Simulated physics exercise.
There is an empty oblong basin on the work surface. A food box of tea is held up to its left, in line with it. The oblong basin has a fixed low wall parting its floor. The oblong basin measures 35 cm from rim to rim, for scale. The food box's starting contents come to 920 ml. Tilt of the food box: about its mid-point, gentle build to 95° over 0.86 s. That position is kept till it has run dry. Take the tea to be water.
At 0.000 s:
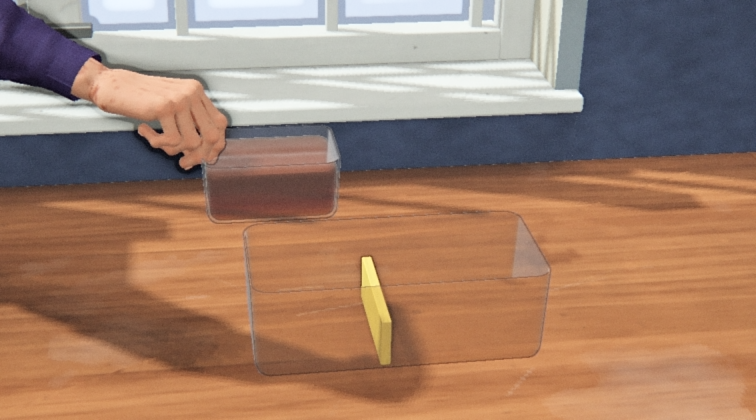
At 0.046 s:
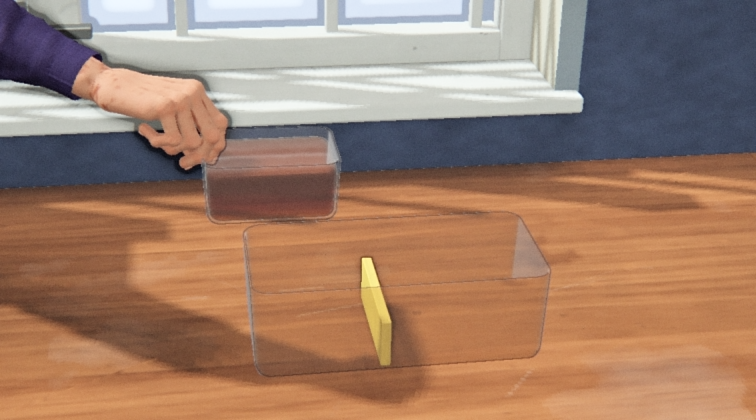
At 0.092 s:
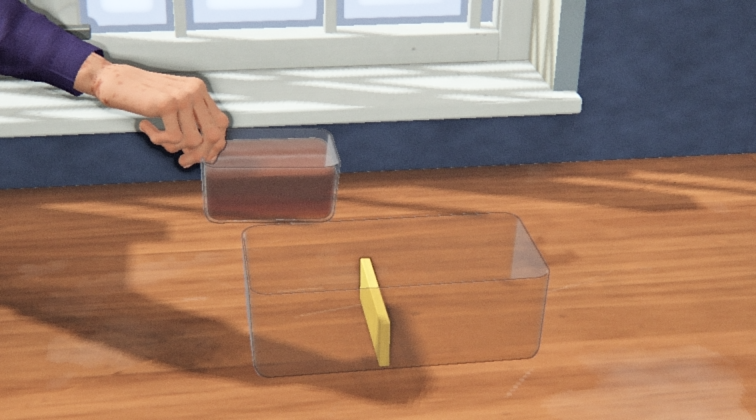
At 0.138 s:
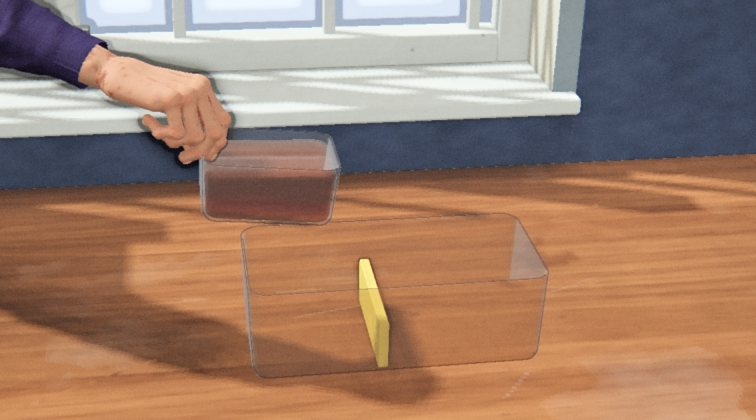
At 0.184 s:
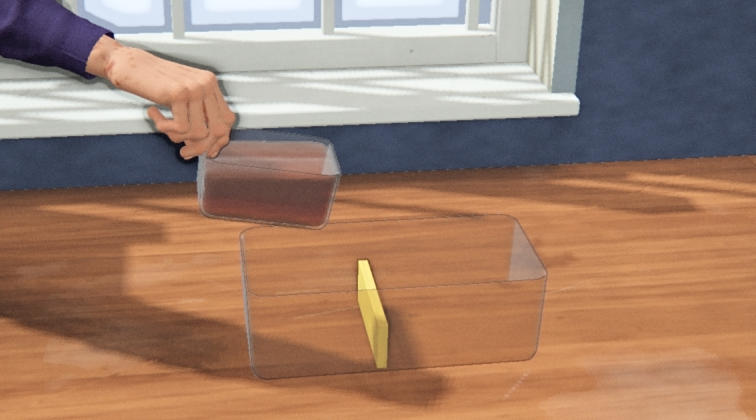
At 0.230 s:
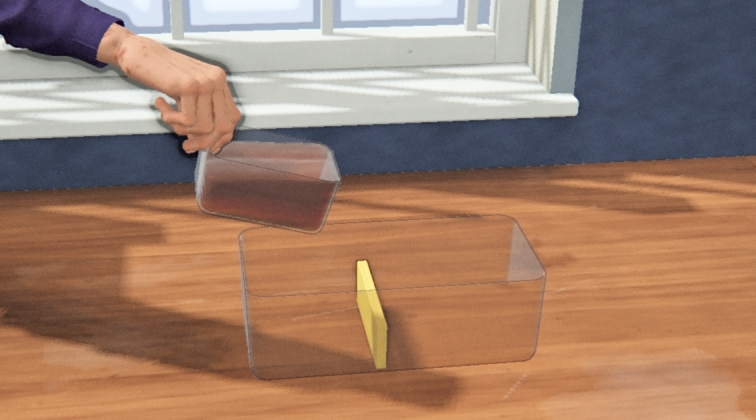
A hand gradually tilts a clear box of reddish-brown liquid rightward beside an empty basin.
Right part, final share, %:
61 %.
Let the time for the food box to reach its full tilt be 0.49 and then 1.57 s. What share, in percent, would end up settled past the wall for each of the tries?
Near 40 in a hundred on the first go and near 65 in a hundred on the second.
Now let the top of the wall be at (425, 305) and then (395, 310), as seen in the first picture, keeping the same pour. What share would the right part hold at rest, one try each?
One try each: Around 15 percent and then around 45 percent.
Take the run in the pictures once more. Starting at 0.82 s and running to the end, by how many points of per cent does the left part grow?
Some 12 per cent.
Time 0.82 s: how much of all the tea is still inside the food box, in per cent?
About 10 % is still there.
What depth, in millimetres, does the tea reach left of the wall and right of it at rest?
Roughly 14 mm on the left side and 18 mm on the right side.
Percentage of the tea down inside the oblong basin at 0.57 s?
26 %, roughly.
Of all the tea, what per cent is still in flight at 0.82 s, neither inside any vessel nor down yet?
About 3 percent.
By 0.57 s the tilt is 71° and 41 per cent is still to pour, 3 is left of the wall and 22 right of it.
By 0.82 s the tilt is 94° and 10 per cent is still to pour, 27 is left of the wall and 61 right of it.
By 1.08 s the tilt is 95° and 2 per cent is still to pour, 36 is left of the wall and 61 right of it.
By 1.36 s the tilt is 95° and 0 per cent is still to pour, 38 is left of the wall and 61 right of it.
At rest 39 per cent lies left of the wall, 61 right of it and 1 outside.
